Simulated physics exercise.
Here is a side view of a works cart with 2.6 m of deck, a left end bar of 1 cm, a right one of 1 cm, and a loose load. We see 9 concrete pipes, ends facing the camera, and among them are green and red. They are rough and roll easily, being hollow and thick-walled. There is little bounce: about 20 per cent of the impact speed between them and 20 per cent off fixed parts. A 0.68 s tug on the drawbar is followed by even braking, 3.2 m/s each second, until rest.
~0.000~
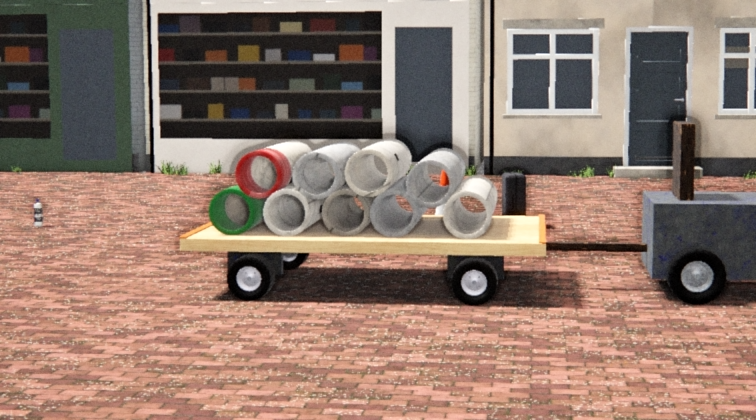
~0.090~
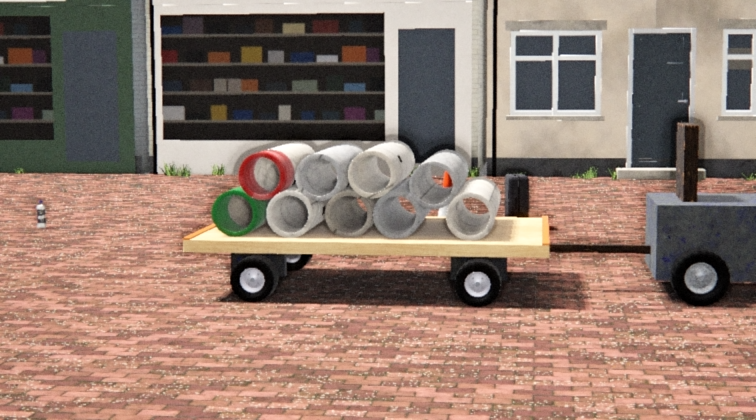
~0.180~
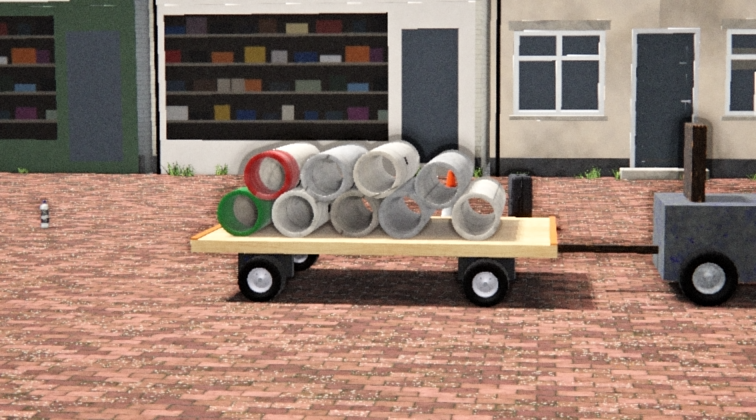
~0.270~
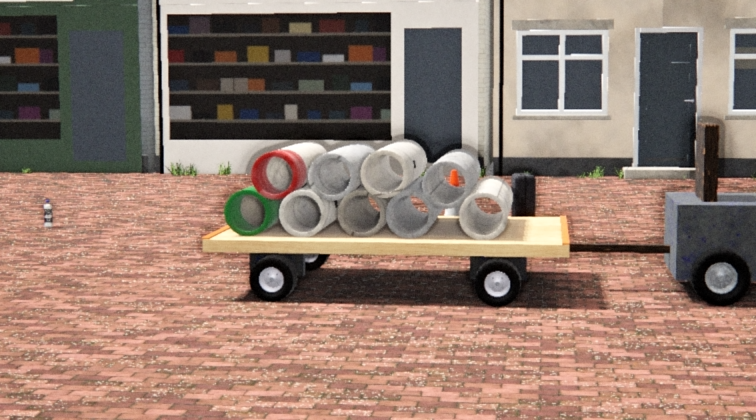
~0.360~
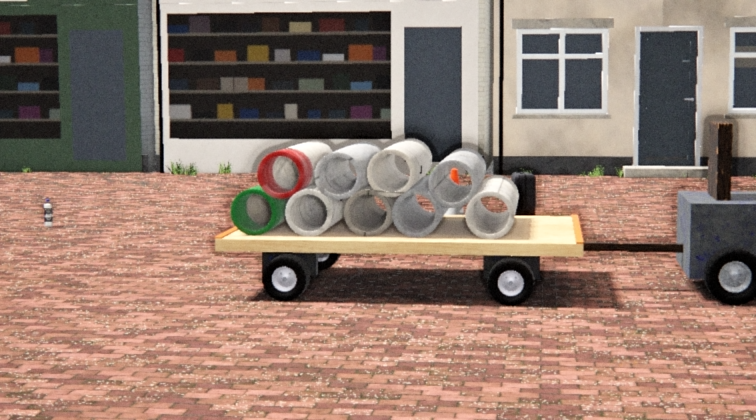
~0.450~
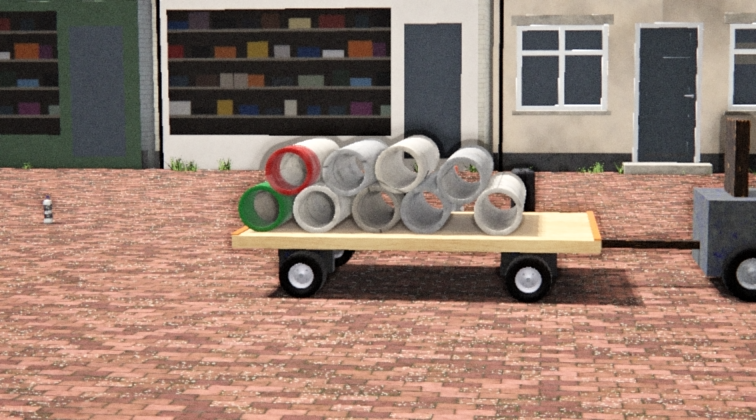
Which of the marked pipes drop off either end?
Green is going to get dumped, red is going to get dumped.
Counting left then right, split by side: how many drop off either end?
On the left it's 4, and on the right it's 0.
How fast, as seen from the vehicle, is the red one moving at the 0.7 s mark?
Speed: Around 1.5 m/s.
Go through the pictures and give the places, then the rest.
In the first frame, green at (231, 212), red at (258, 175); right bar at (542, 243); cart at rest; 5 of the 9 make up the bottom layer on the deck.
In the second frame, green at (234, 214), red at (261, 176); right bar at (546, 244); cart moving right at 0.2 m/s.
In the third frame, green at (239, 214), red at (267, 176); right bar at (554, 244); cart moving right at 0.5 m/s.
In the fourth frame, green at (247, 213), red at (274, 176); right bar at (566, 244); cart moving right at 0.9 m/s.
In the fifth frame, green at (253, 213), red at (280, 175); right bar at (580, 243); cart moving right at 1.2 m/s.
In the sixth frame, green at (261, 209), red at (288, 172); right bar at (598, 240); cart moving right at 1.6 m/s.
After 0.7 s, green is over the left bar and falling; red is up on others, 10 cm from the left bar, rolling left along the cart; 1 gone from the cart.
After 0.8 s, green is over the left bar and falling; red is up on others, 5 cm from the left bar, rolling left along the cart; 1 gone from the cart.
After 1.0 s, green is over the left bar and down; red is over the left bar and falling; 2 gone from the cart.
At rest (2.8 s), green is over the left bar and down; red is over the left bar and down; 4 gone from the cart.
